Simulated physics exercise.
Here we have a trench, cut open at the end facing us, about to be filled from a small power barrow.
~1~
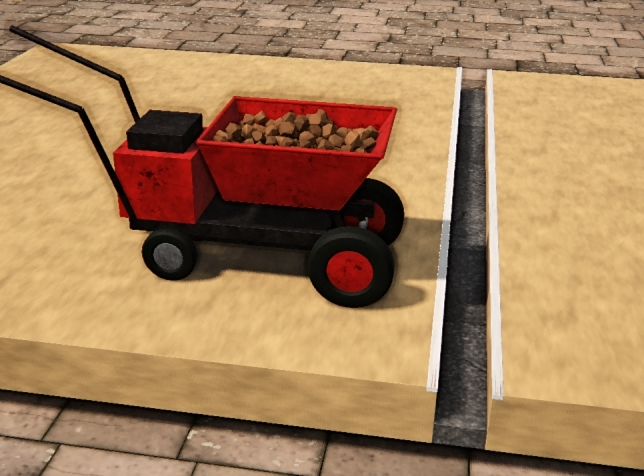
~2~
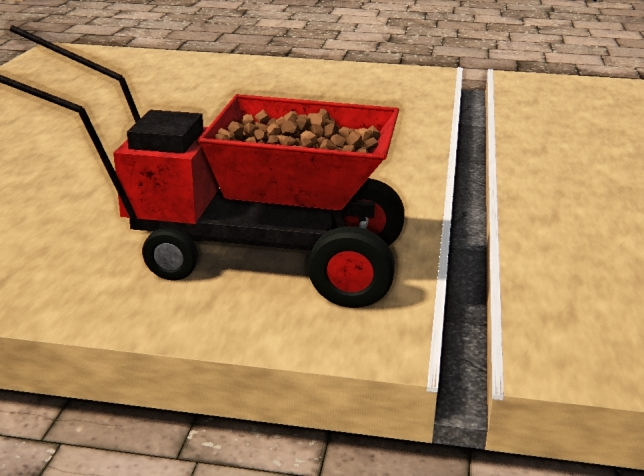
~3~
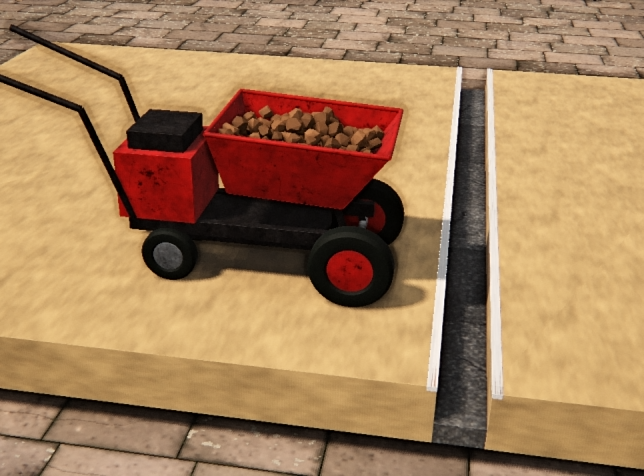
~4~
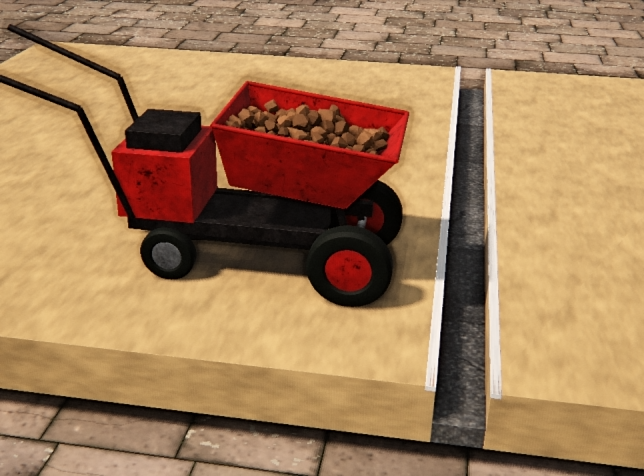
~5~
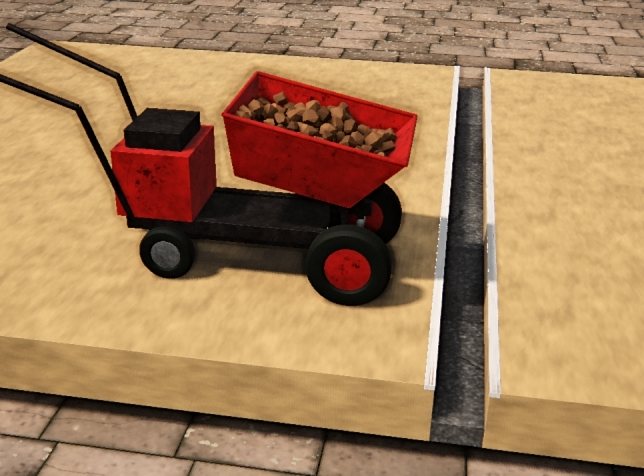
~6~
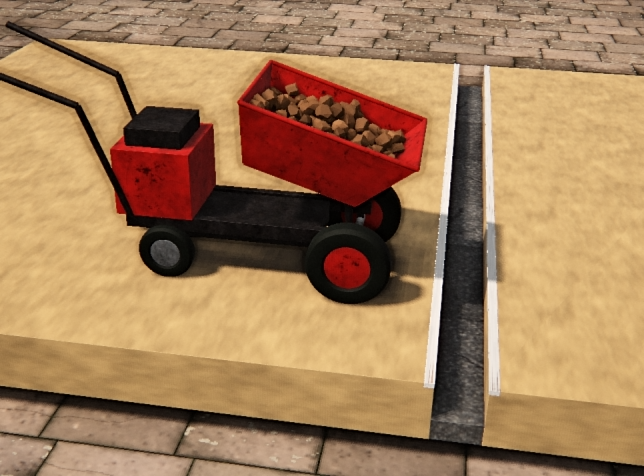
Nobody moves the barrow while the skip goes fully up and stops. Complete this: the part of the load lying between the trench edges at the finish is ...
The smaller part.
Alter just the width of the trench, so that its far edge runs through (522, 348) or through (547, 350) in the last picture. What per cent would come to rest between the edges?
50 % and 80 %, give or take.
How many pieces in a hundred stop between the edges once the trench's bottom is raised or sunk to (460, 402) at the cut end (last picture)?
It comes to 20 per cent or so.
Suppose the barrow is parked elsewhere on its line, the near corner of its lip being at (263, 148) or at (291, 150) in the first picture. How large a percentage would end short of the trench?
Position 1 near 50 %, position 2 near 30 %.
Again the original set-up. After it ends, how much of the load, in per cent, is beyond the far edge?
It comes to close to 75 %.
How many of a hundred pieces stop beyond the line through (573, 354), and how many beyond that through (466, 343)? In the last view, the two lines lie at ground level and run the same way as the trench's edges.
Result, first then second: 30 %, 90 %.
Just after the last frame, skip tipped steeply; every one in the skip.
A moment on, skip tipped right over; the larger part in the skip; just a few in or heaped over the trench; about a tenth beyond it; about a tenth falling.
Further on, skip tipped right over; roughly a quarter in the skip; about a tenth in or heaped over the trench; roughly two thirds beyond it; just a few falling.
When it is over, skip tipped right over; roughly a quarter in or heaped over the trench; the larger part beyond it.
